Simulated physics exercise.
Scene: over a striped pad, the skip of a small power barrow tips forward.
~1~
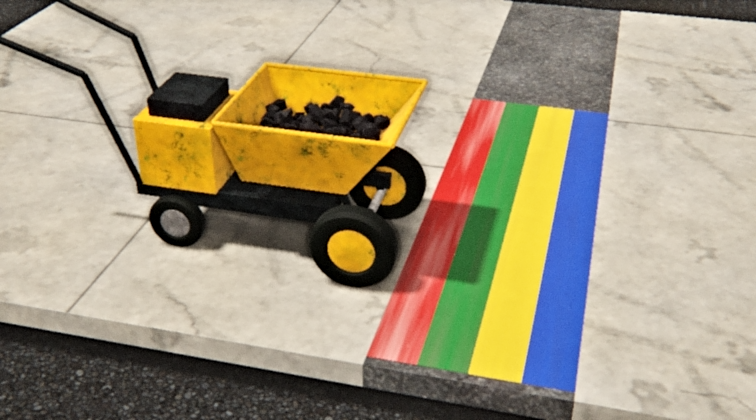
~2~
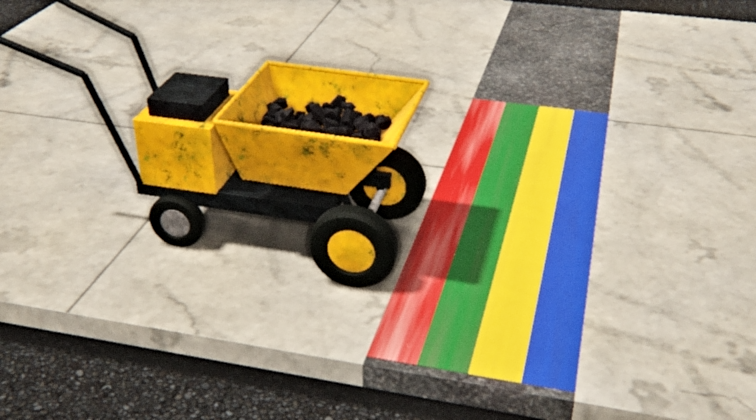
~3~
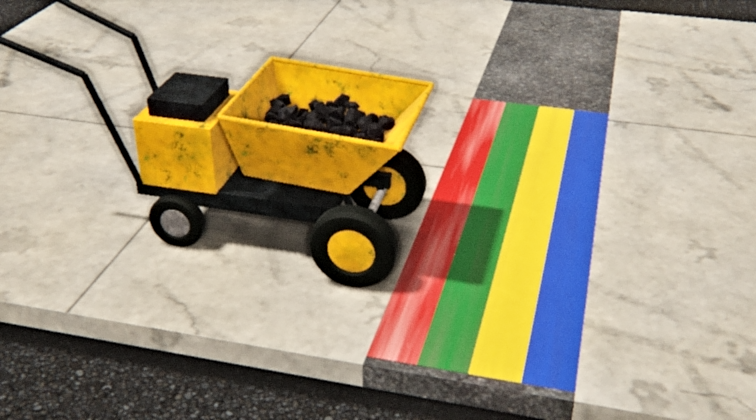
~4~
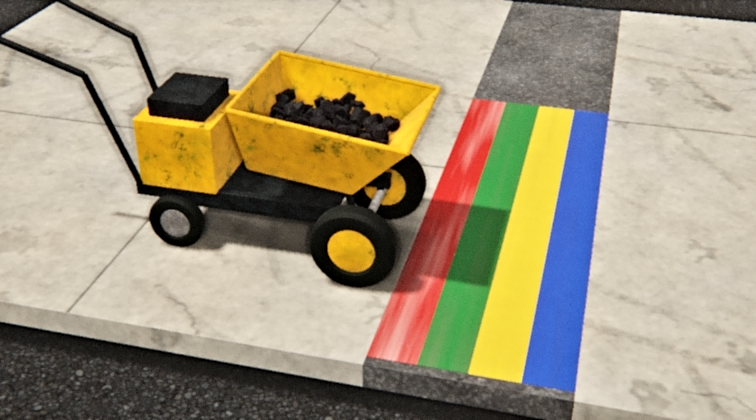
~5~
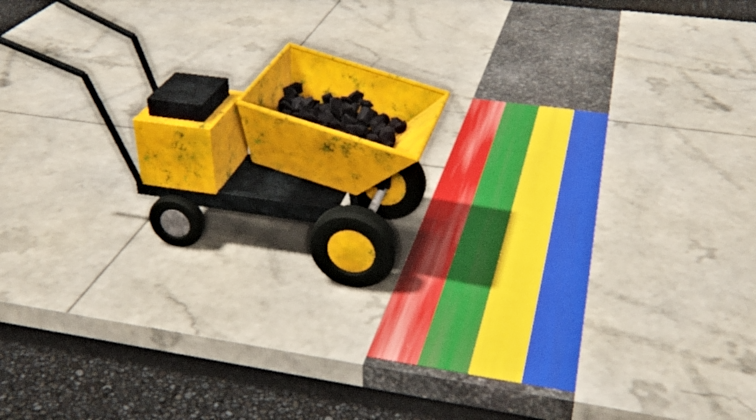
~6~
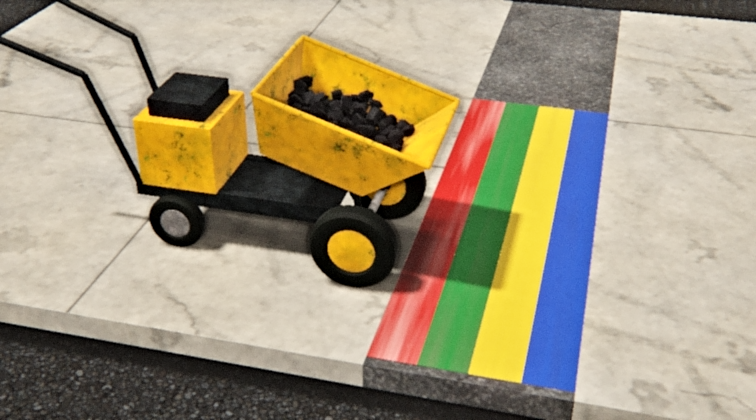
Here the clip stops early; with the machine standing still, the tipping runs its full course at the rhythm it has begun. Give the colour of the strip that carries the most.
It is yellow.
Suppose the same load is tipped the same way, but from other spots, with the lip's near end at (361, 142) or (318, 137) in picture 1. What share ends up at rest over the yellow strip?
You'd get around 40 in a hundred, then 10 in a hundred.
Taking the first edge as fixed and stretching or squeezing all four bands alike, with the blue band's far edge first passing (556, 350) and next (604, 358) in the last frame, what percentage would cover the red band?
Roughly 0 percent first, then roughly 0 percent.
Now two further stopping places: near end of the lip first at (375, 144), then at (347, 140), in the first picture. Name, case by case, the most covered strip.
First place: The yellow strip; second place: The green strip.
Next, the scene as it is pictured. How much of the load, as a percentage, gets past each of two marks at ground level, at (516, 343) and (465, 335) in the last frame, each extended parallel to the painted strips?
In order: Near 40 %, then 80 %.
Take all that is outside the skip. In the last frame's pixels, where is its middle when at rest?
Centre at rest, last view: Approx. (533, 262).
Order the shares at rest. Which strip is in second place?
It is blue.
Soon, skip tipped steeply; all in the skip.
A while on, skip tipped right over; most in the skip; a stray few over the green strip; a small part over the yellow strip; a stray few over the blue strip.
Towards the end, skip tipped right over; a small part in the skip; a small part over the green strip; about half over the yellow strip; about a quarter over the blue strip; a small part off the paint.
Finally, skip tipped right over; a small part in the skip; none over the red strip; a small part over the green strip; about half over the yellow strip; about a quarter over the blue strip; a small part off the paint.
